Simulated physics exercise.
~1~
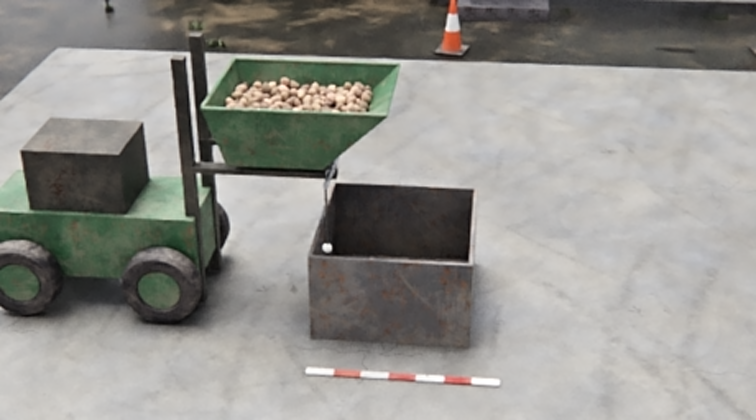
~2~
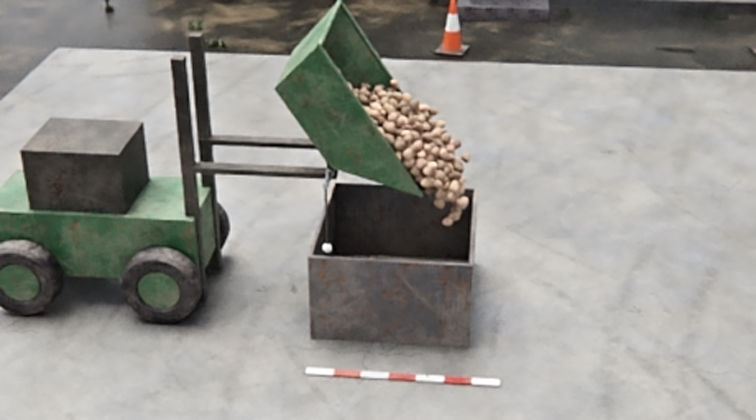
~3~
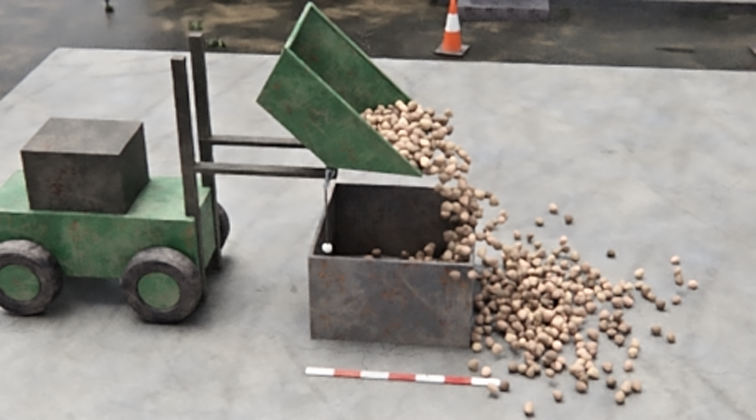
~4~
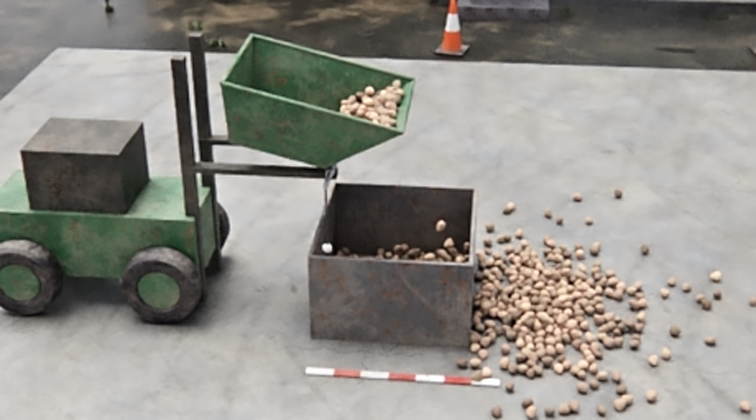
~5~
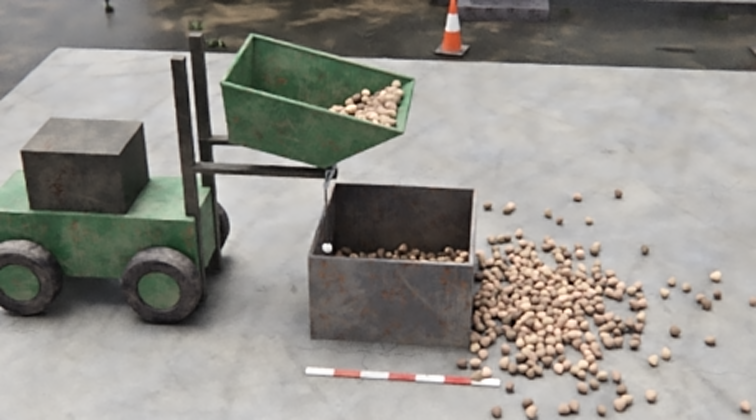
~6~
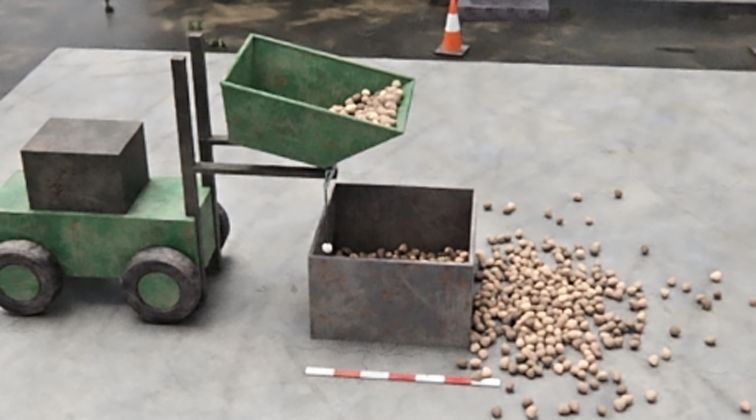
A green skip tips, spills stones into and mostly beyond a bin, then tilts partway back.
